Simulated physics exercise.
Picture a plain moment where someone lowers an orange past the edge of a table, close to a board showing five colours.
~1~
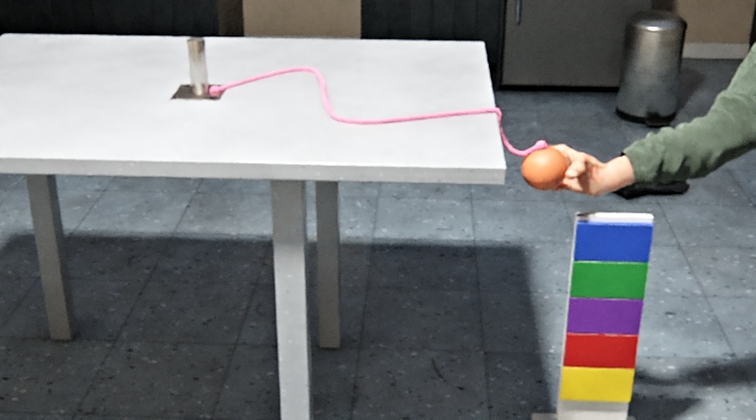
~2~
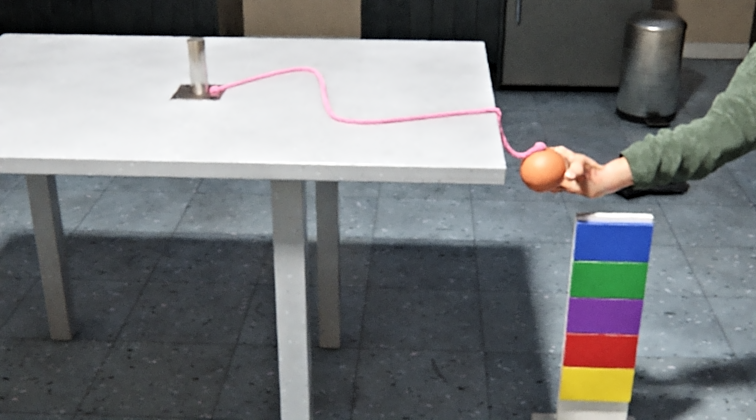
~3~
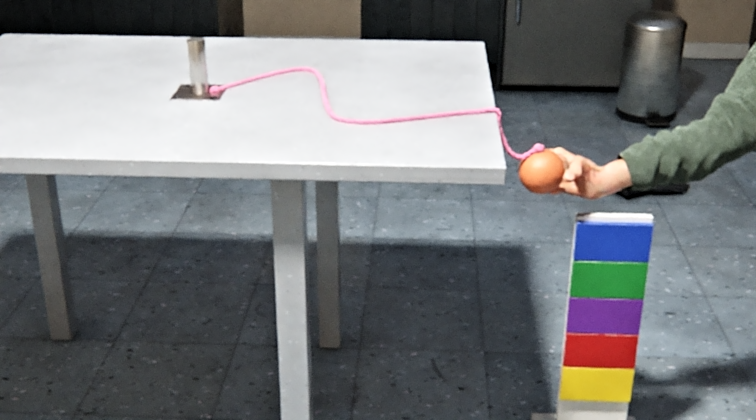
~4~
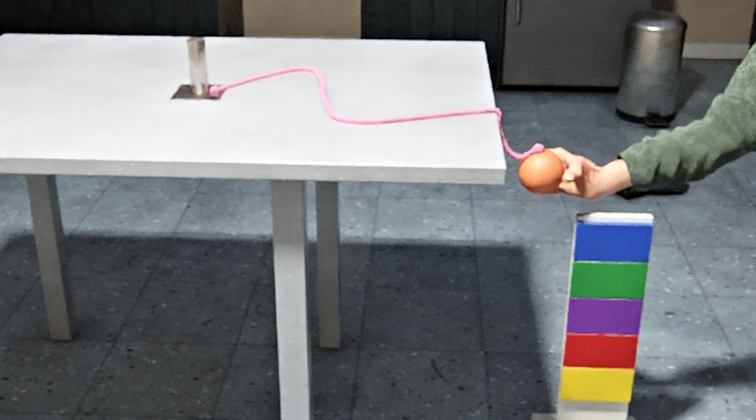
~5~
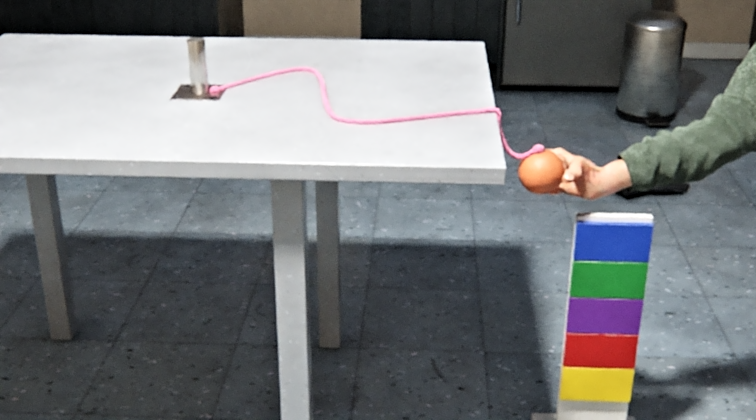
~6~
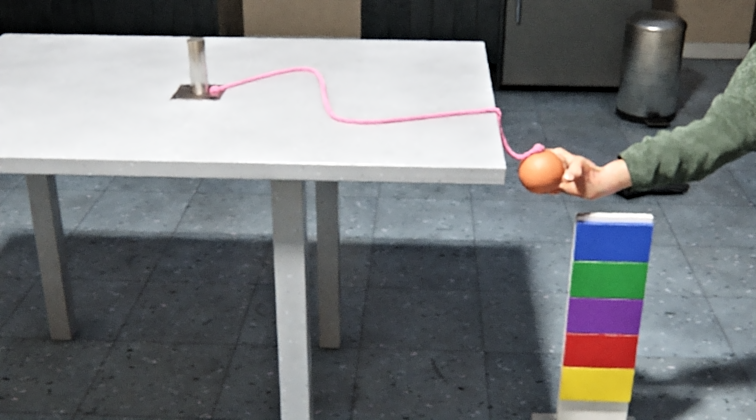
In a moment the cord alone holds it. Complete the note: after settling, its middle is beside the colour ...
... Red.
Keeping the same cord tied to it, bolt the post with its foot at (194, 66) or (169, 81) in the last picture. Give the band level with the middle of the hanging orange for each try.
Trial 1 - purple; trial 2 - purple.
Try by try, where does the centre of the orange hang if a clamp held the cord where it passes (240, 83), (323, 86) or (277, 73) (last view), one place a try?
The three spots are (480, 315), (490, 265) and (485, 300), in that order.
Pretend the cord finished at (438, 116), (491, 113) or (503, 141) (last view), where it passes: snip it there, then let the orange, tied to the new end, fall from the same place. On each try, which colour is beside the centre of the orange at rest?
Try 1: Blue. Try 2: Green. Try 3: Purple.
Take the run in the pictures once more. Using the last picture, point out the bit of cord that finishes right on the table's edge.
(337, 118), approximately.
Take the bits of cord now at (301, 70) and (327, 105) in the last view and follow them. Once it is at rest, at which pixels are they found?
They end up around (327, 94) and around (457, 96).
A little later, orange near (493, 305); level with purple.
Next, orange near (477, 327); level with red.
When it is over, orange near (479, 331); level with red. Its middle rests at the red band.
